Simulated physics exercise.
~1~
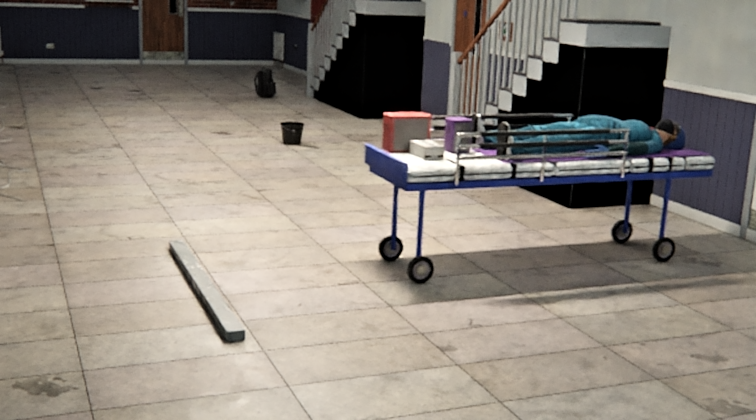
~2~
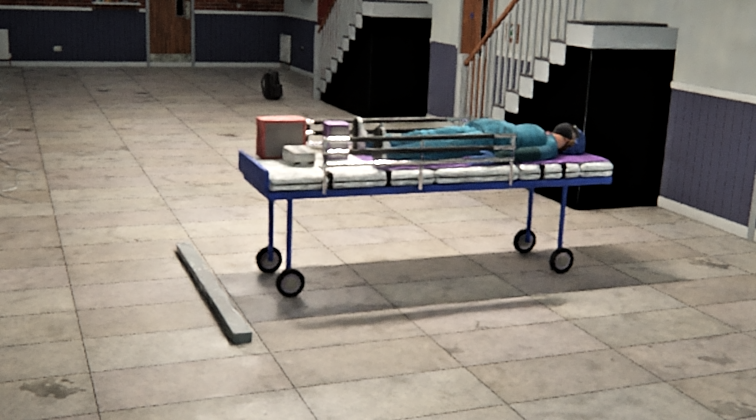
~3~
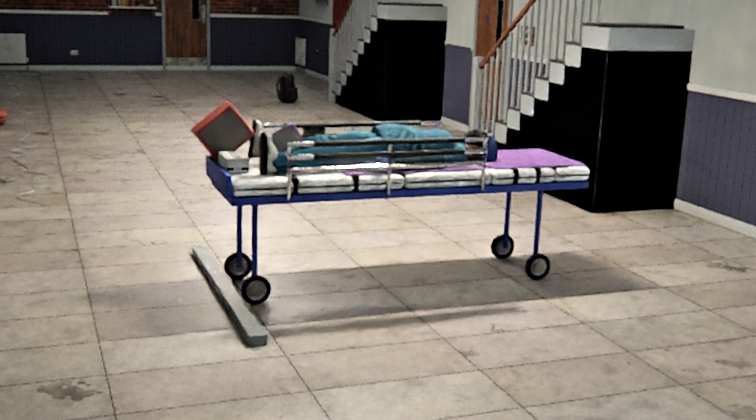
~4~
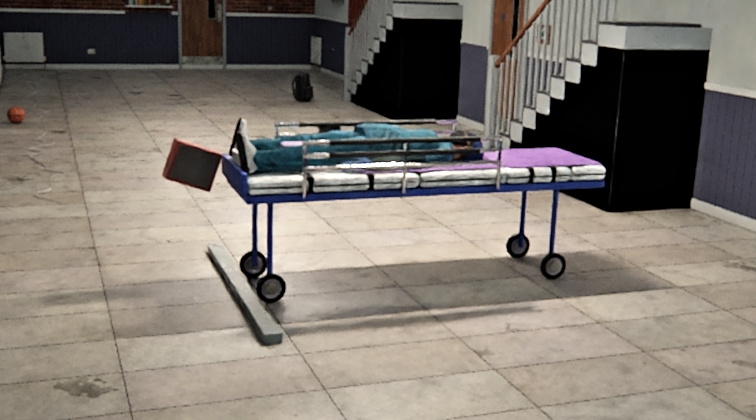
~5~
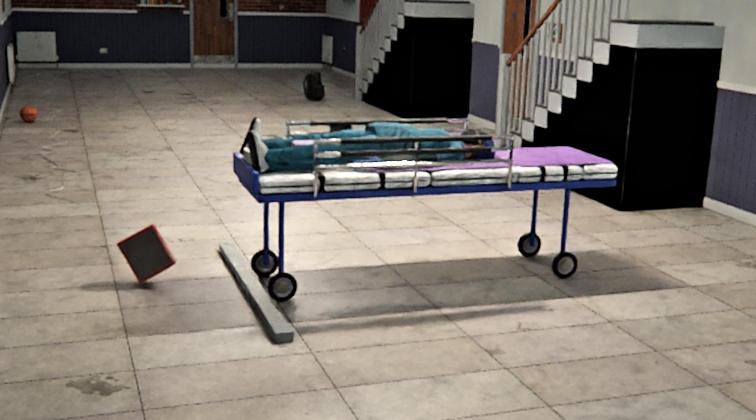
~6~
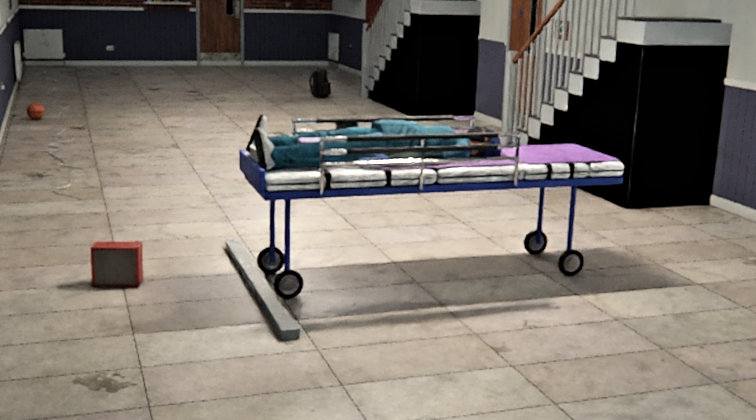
We see a blue trolley carrying a person in teal and loose items roll left across a tiled floor and stop at a low grey sill. The person slides towards the foot end but stays aboard, while a red box-like monitor tumbles off and settles upright on the floor.
